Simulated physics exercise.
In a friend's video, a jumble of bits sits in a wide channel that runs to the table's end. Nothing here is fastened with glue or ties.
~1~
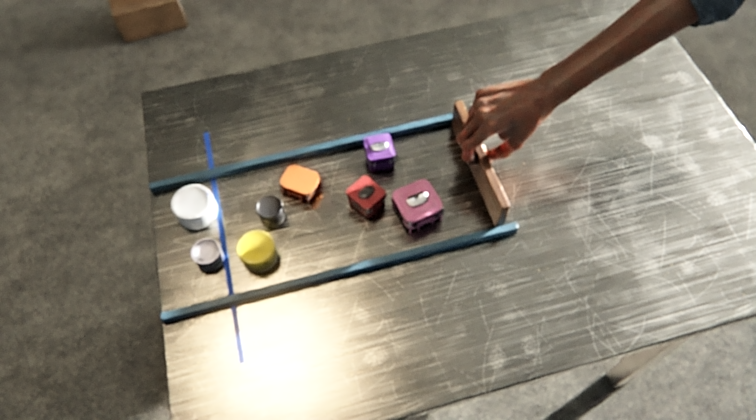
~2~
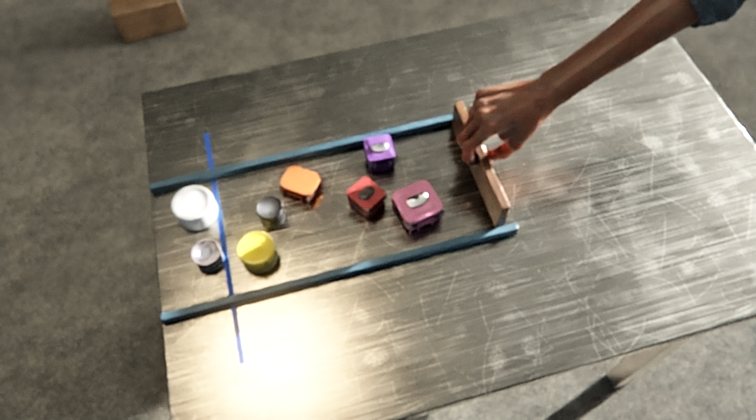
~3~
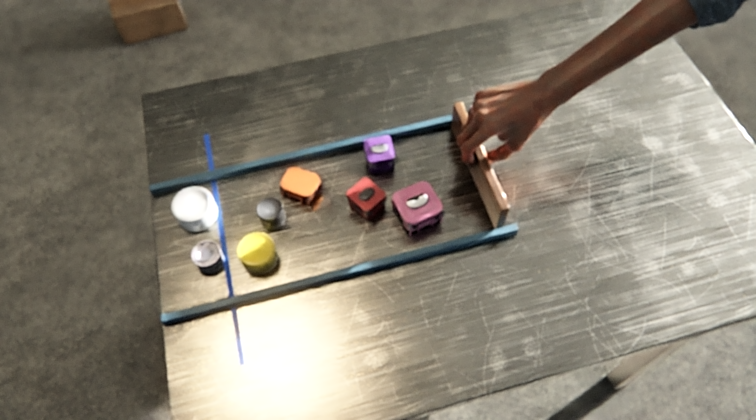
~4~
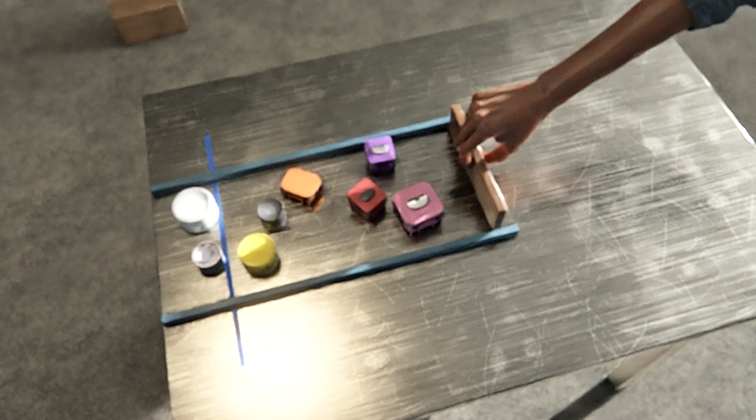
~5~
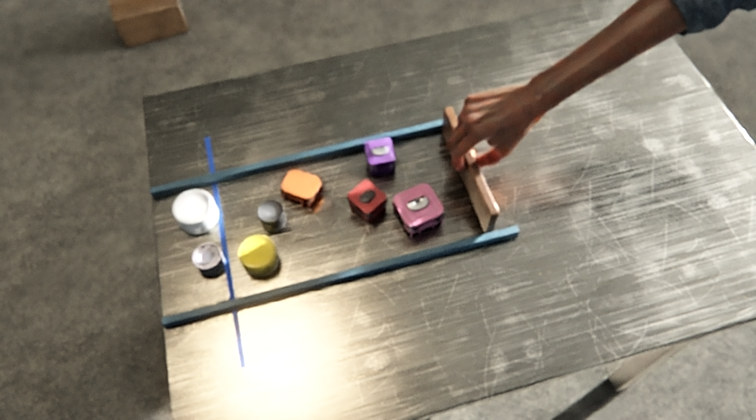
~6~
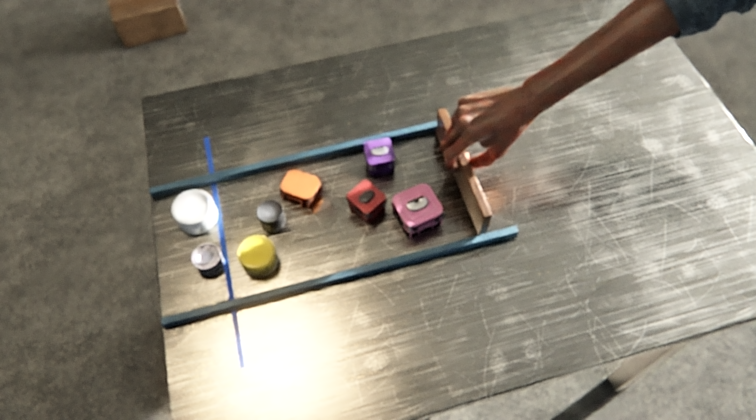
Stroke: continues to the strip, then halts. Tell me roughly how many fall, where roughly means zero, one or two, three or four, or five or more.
Roughly, one or two fall.
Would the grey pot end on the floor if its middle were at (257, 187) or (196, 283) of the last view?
The grey pot goes down at the first spot and goes down at the second.
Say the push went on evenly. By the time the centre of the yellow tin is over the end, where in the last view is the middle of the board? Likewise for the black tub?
Middle: Roughly (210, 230); roughly (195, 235).
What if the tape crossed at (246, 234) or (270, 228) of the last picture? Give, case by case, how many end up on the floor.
Well, you'd get 0 the first time and 0 the second time.
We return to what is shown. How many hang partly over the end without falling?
Result: 2.
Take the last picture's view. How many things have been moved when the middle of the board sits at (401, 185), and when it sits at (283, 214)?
At the first spot the count is 3, and at the second it is 7.
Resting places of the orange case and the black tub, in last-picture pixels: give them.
In the last picture the orange case sits at (175, 208) while the black tub sits at (176, 238).
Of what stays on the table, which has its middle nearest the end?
Foremost is the grey pot.
Soon after, none off yet; white lid at rest near (195, 212); grey pot at rest near (209, 260); yellow tin at rest near (258, 257).
After that, none off yet; white lid at rest near (195, 212); grey pot at rest near (209, 260); yellow tin displaced a little near (245, 260).
In the end, the number that fall off is one or two; gone, white lid.
